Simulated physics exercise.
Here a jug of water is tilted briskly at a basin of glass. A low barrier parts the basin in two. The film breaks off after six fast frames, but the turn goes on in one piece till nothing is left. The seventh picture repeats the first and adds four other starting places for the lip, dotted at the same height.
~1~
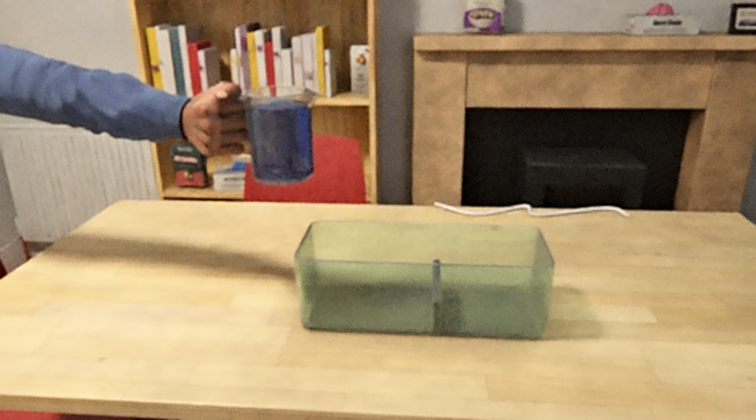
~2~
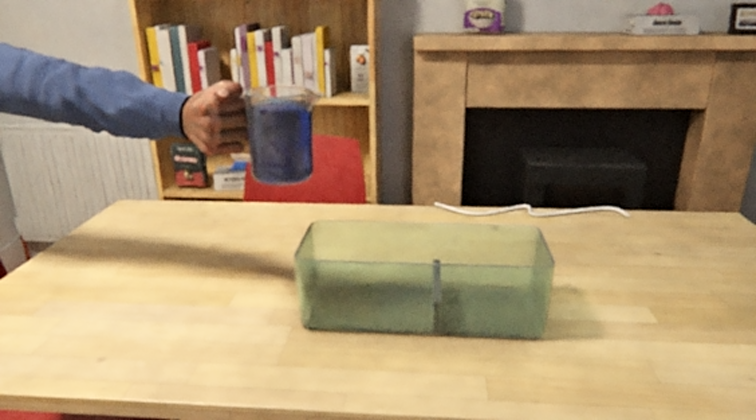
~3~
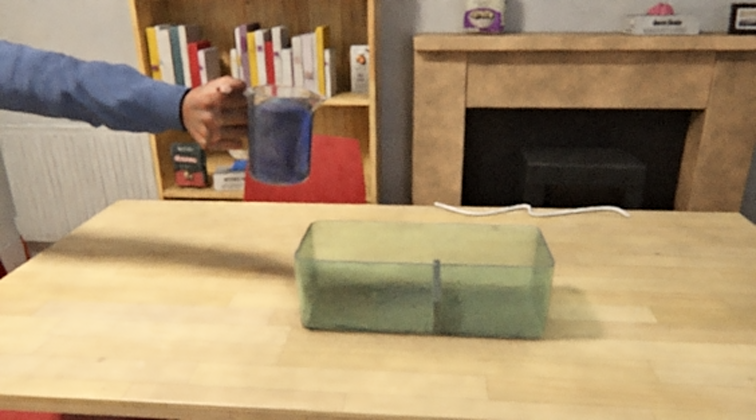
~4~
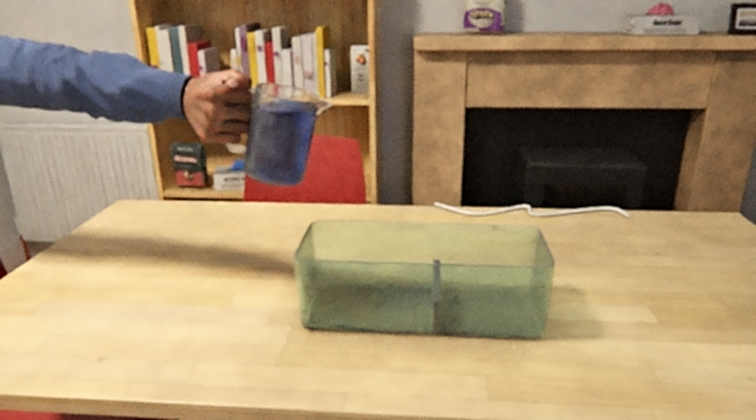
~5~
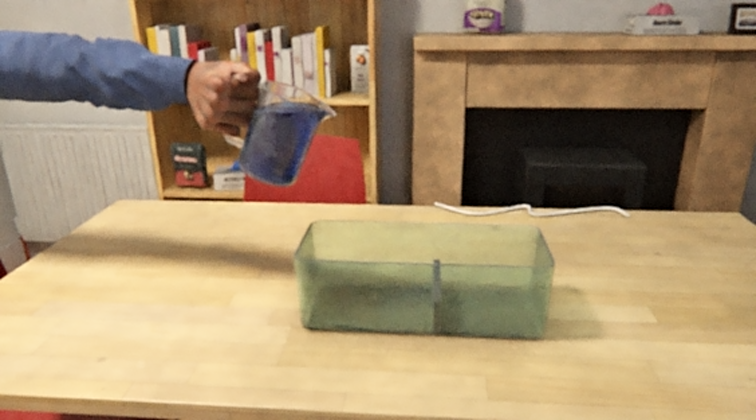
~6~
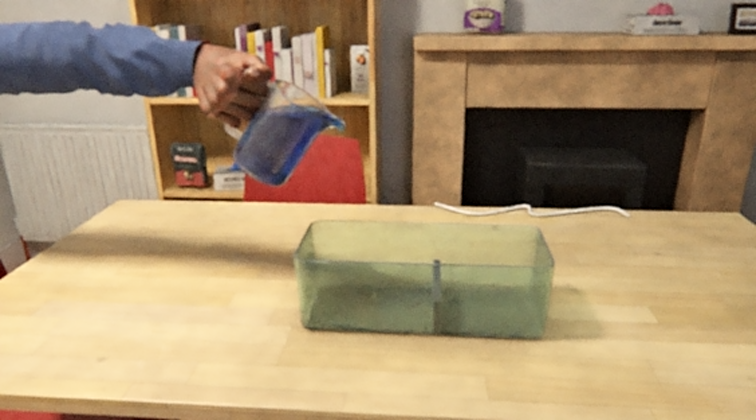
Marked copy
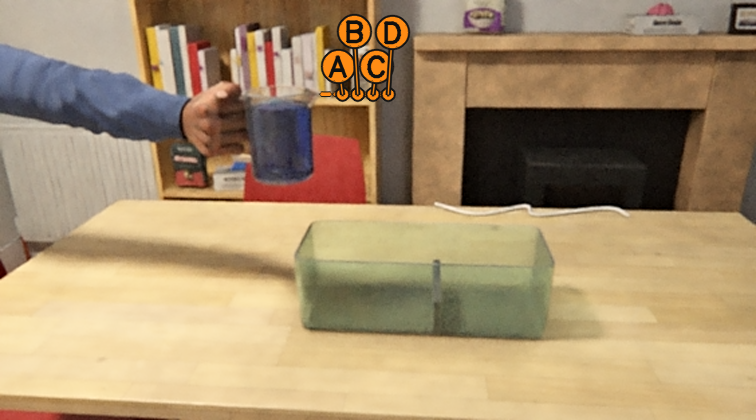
An arm in a blue sleeve reaches in from the left, holding a clear jug of blue water above a pale wooden table, seen from the front by a still camera. A greenish glass basin with a low divider sits on the table, before a bookcase, a red chair and a fireplace. The hand holds the jug upright, then tilts it rightward until water reaches just over its lip.
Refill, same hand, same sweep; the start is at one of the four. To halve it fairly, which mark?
D beats the others.
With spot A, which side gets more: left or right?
More ends on the left.
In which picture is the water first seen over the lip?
Picture 6.
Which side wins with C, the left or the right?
More ends on the left.
In orange, A at (342, 94); B at (357, 94); C at (372, 94); D at (388, 94).
With A, about 92 % ends left of the wall and 5 % right of it; 3 % is lost outside.
With B, about 91 % ends left of the wall and 3 % right of it; 6 % is lost outside.
With C, about 80 % ends left of the wall and 14 % right of it; 5 % is lost outside.
With D, about 50 % ends left of the wall and 48 % right of it.
